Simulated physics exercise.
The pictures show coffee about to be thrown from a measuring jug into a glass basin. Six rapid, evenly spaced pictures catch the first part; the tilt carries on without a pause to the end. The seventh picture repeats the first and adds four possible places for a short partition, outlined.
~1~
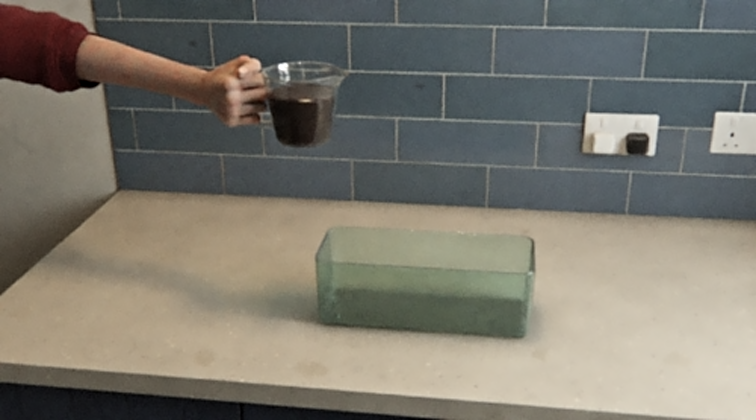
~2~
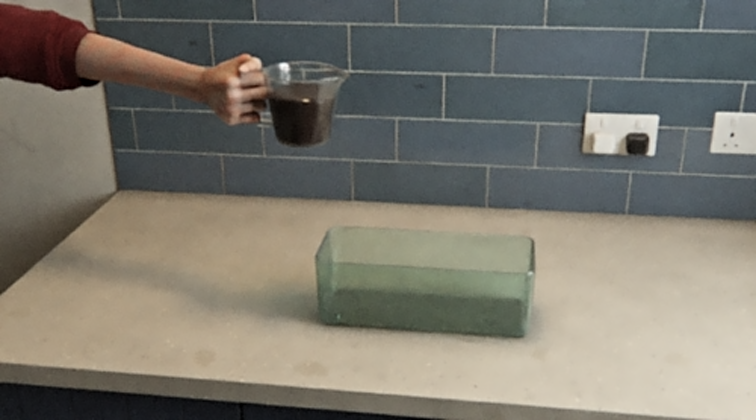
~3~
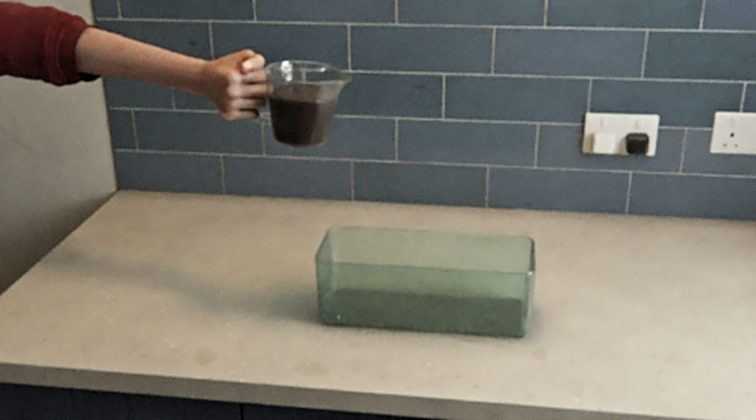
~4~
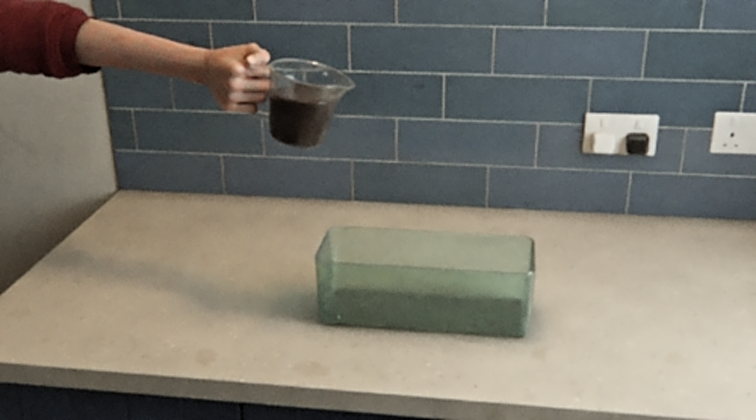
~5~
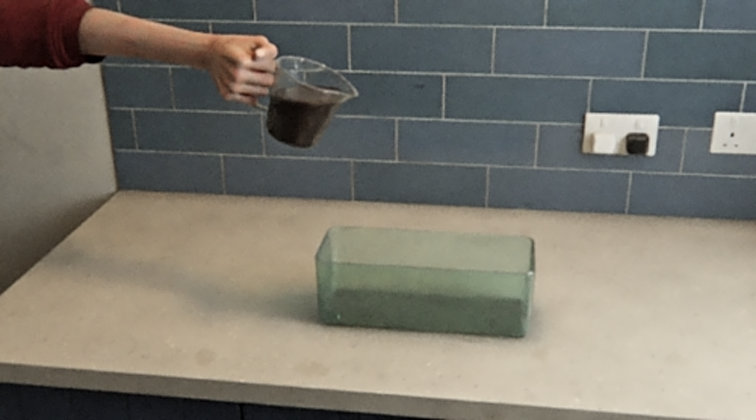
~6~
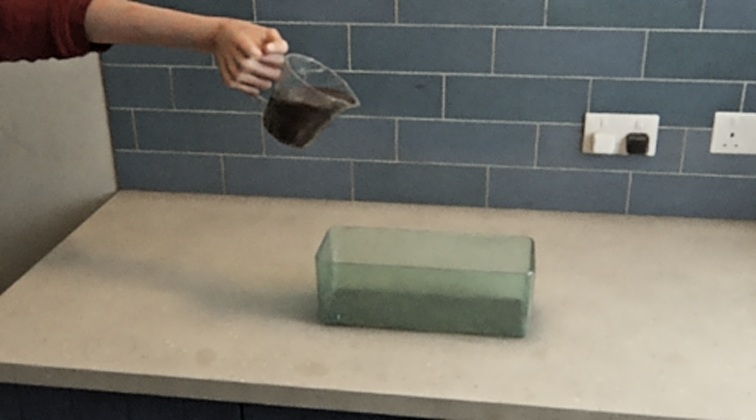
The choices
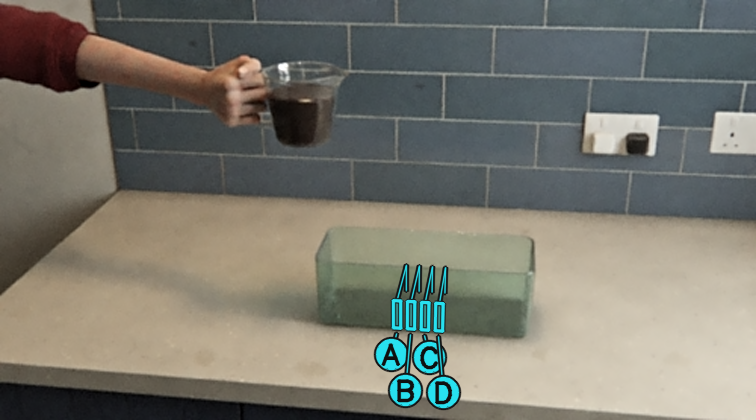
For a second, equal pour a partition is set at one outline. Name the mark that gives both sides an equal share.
Use slot A.
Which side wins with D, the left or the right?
The left side.
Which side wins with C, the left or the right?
The left side.
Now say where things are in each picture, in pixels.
Upright, lip at (347, 75); basin from (320, 321) to (529, 335); nothing has left yet.
Upright, lip at (348, 76); nothing has left yet.
Tipped about 6°, lip at (351, 80); nothing has left yet.
Tipped about 13°, lip at (354, 86); nothing has left yet.
Tipped about 22°, lip at (357, 94); nothing has left yet.
Tipped about 33°, lip at (358, 105); nothing has left yet.
On the marked copy, A at (396, 333); B at (410, 334); C at (424, 335); D at (438, 336).
Choosing A, about 55 % ends left of the wall and 42 % right of it; 3 % is lost outside.
Choosing B, about 86 % ends left of the wall and 7 % right of it; 7 % is lost outside.
Choosing C, about 88 % ends left of the wall and 6 % right of it; 6 % is lost outside.
Choosing D, about 89 % ends left of the wall and 8 % right of it; 3 % is lost outside.
